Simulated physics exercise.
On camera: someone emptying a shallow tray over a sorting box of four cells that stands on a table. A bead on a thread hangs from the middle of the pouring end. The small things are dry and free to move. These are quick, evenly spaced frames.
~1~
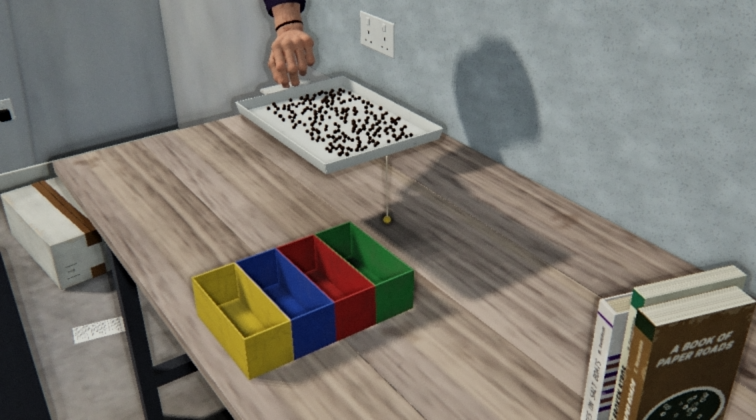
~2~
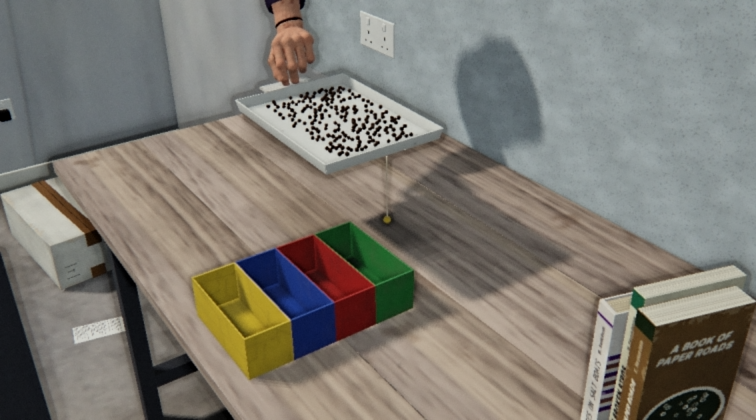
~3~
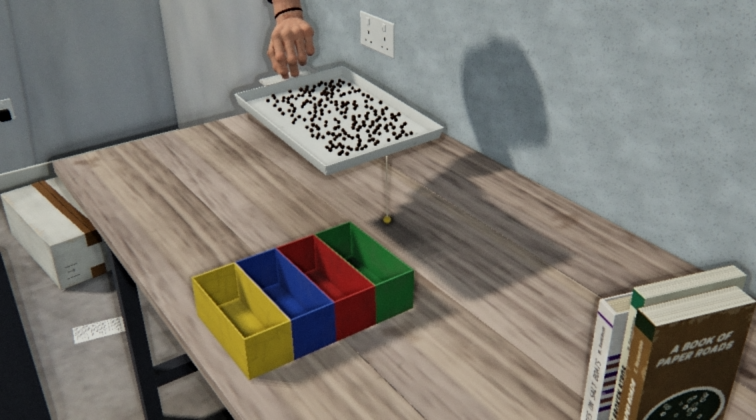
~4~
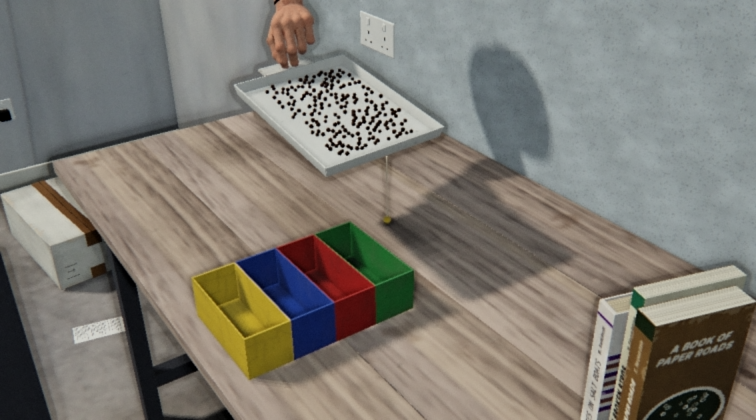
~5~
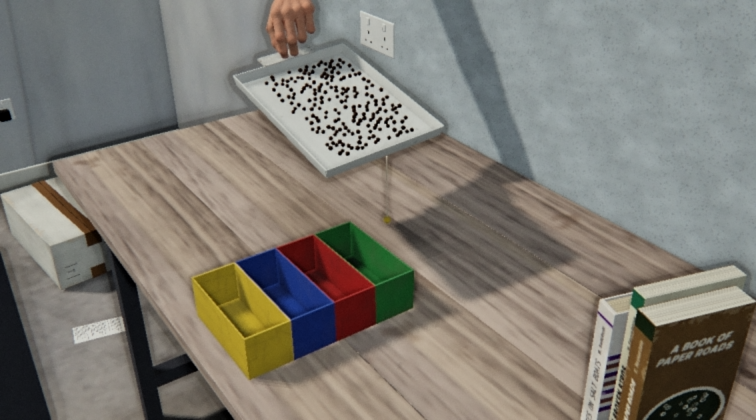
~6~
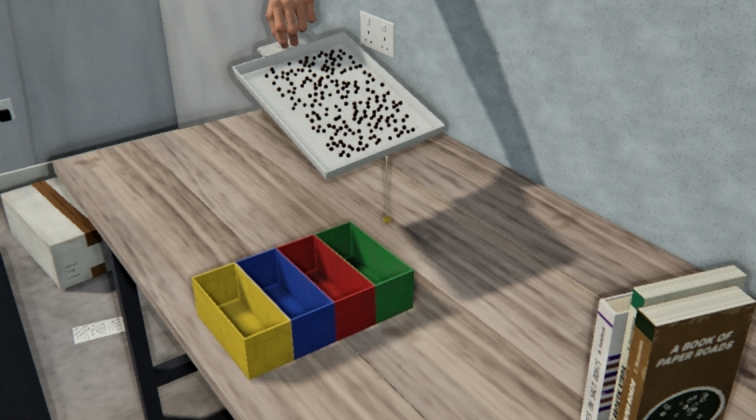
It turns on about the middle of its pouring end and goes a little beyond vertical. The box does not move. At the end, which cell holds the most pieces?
The green cell gets the most.
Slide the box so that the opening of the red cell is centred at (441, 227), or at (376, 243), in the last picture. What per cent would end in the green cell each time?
In turn 0 and 0 in a hundred.
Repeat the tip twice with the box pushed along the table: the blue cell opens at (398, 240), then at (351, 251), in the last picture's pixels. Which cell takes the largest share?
At the first place the cell in yellow, at the second that blue cell.
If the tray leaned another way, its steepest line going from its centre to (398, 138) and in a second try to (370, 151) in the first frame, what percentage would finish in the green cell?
About 0 and 40 per cent.
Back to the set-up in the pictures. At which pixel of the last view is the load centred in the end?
Near (361, 292).
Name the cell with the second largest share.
Second comes that red cell.
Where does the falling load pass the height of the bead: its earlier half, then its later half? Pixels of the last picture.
Early half (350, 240), late half (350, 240).
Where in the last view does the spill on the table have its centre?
Close to (409, 286).
Shortly afterwards, tray tipped steeply; the bulk on the tray; only a few in the red cell; only a few in the green cell; a little falling or outside the box.
Next, tray tipped right over; near half on the tray; a little in the green cell; a little in the red cell; near a quarter falling or outside the box.
Some moments later, tray tipped past a quarter turn; near two thirds in the green cell; near a third in the red cell; a little falling or outside the box.
In the end, tray tipped past a quarter turn; near two thirds in the green cell; near a third in the red cell; none at all in the yellow cell; none at all in the blue cell; a little outside the box.
